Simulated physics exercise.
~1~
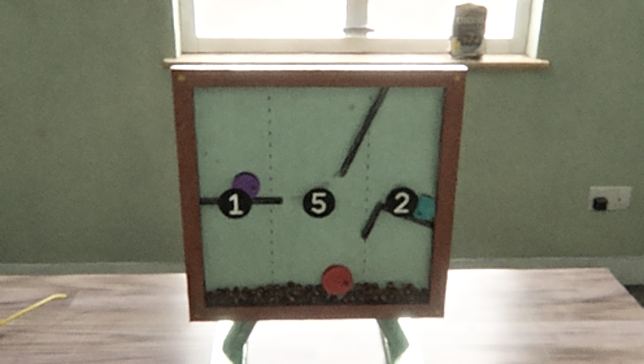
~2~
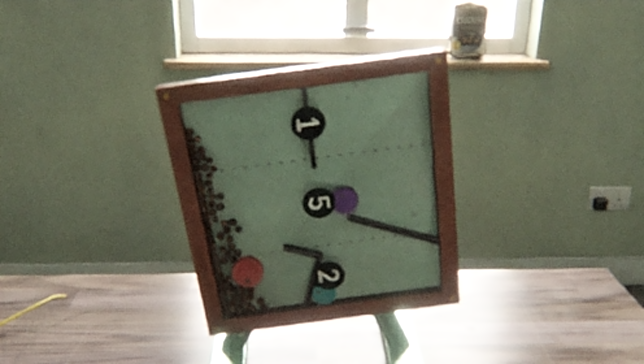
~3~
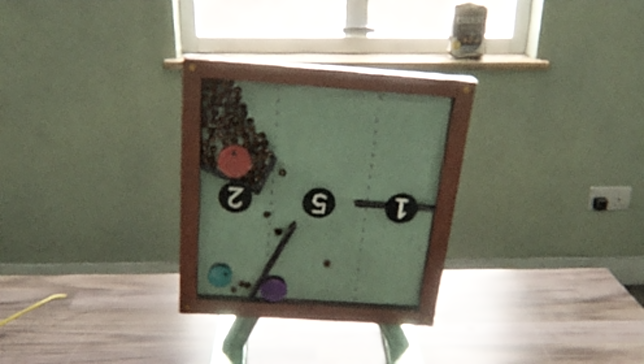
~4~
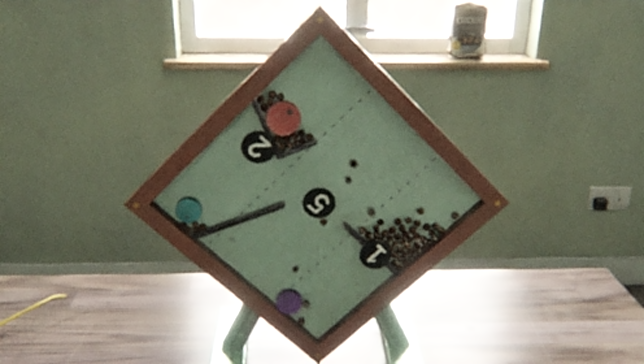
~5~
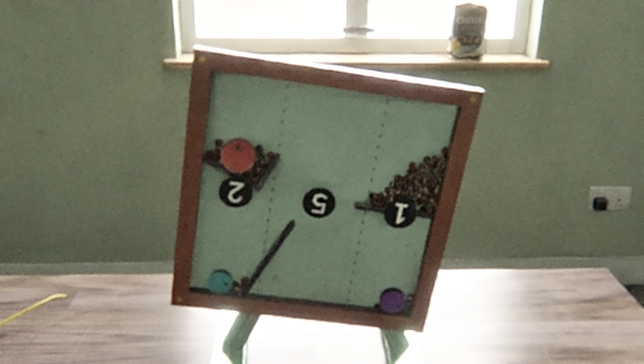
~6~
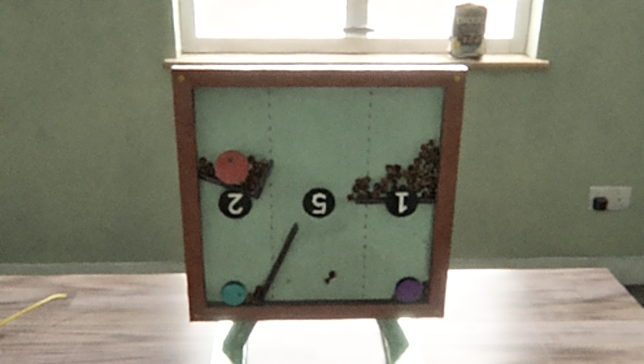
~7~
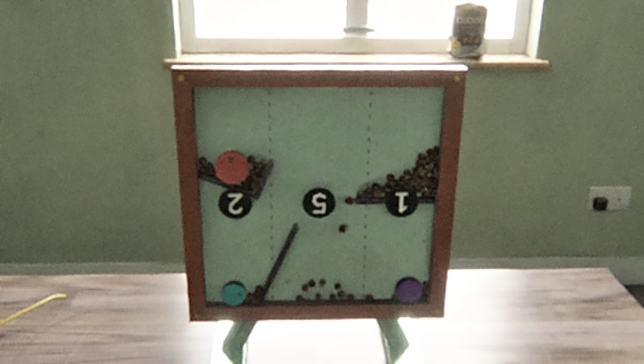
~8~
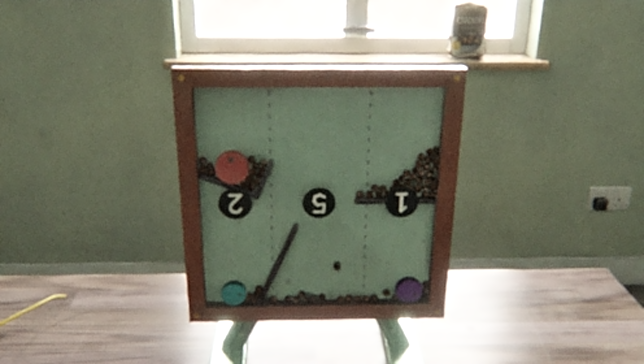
A square, brown-framed box with a pale green interior stands upright on a wooden table before a window, seen by a still camera facing it. Inside are dark beads along the bottom, a red disc resting on them, a purple disc at left, a turquoise disc at right, and numbered strips with dark bars. The box rotates clockwise past upside down until it stands on a corner, tumbling the beads and discs. It then swings back and stops inverted. A few more beads trickle to the floor, leaving piles on both side ledges, red at upper left, turquoise at lower left and purple at lower right.
